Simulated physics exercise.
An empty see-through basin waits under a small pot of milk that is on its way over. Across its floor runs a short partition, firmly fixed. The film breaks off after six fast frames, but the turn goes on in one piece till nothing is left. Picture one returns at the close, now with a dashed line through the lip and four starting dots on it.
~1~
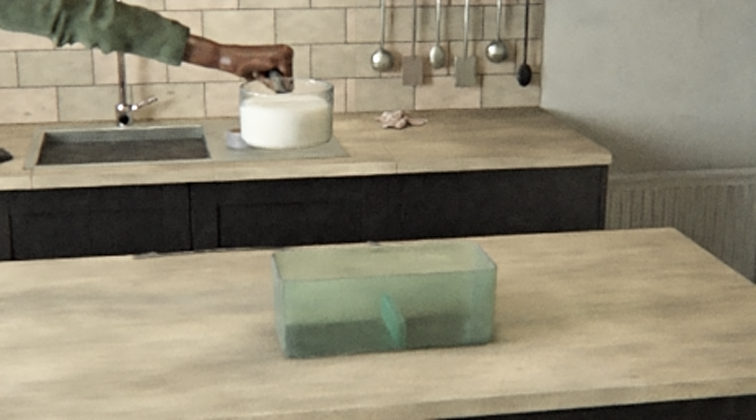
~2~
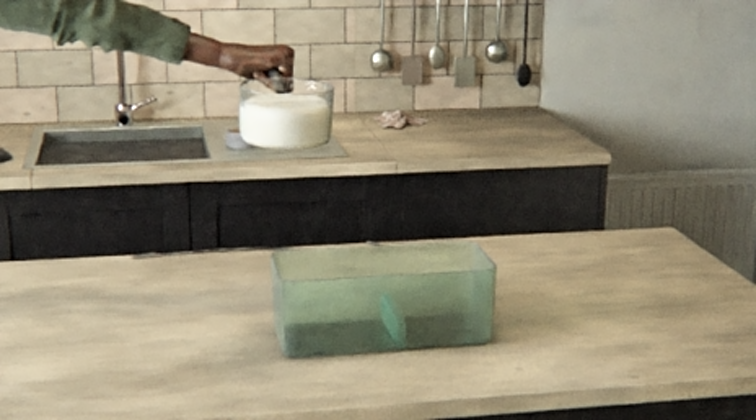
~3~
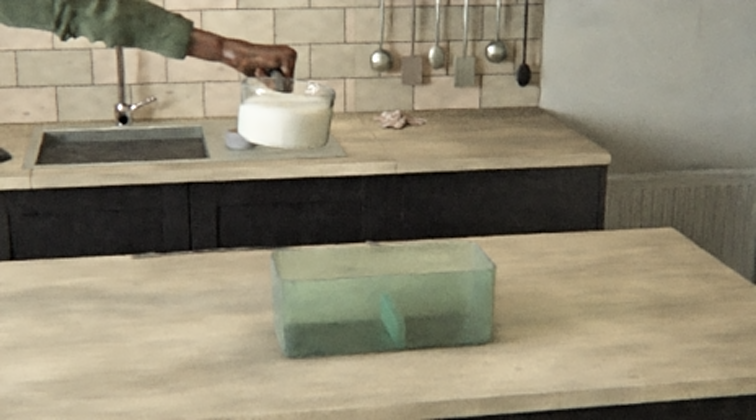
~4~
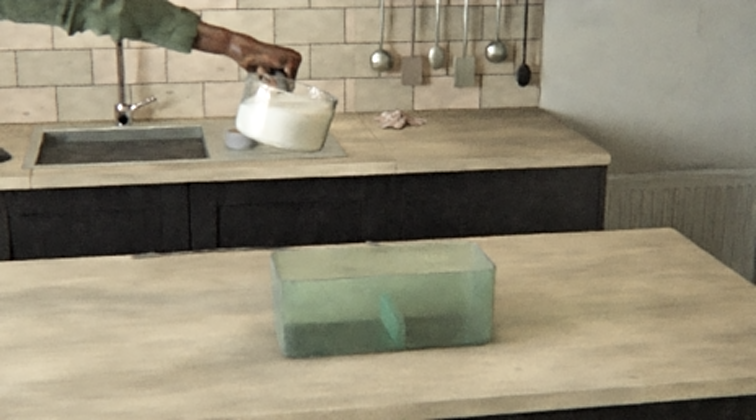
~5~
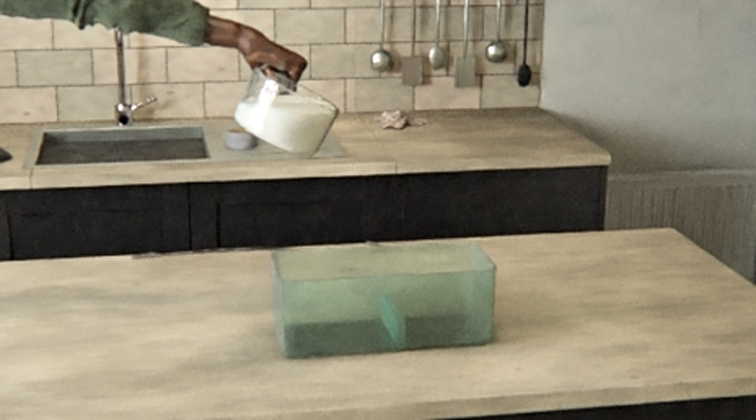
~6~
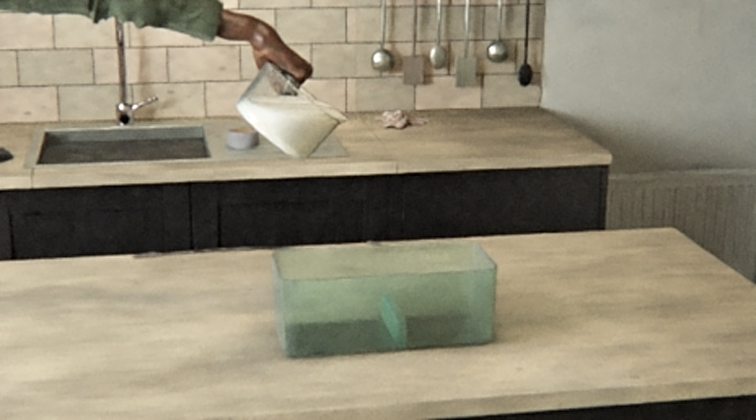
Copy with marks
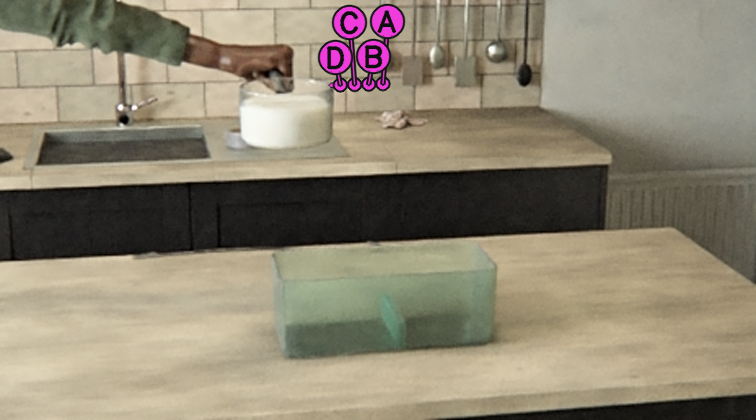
A hand in a green sleeve lifting a clear pot of milk off a kitchen counter and tilting it steadily to the right.
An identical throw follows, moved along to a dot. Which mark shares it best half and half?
It is D.
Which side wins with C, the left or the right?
The right side.
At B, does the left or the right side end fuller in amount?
The right side.
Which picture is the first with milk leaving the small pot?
Picture 6.
On the marked copy, A at (382, 83); B at (368, 84); C at (354, 84); D at (340, 84).
For spot A, about 14 % ends left of the wall and 82 % right of it; 4 % is lost outside.
For spot B, about 12 % ends left of the wall and 85 % right of it; 3 % is lost outside.
For spot C, about 28 % ends left of the wall and 70 % right of it; 3 % is lost outside.
For spot D, about 54 % ends left of the wall and 43 % right of it; 3 % is lost outside.
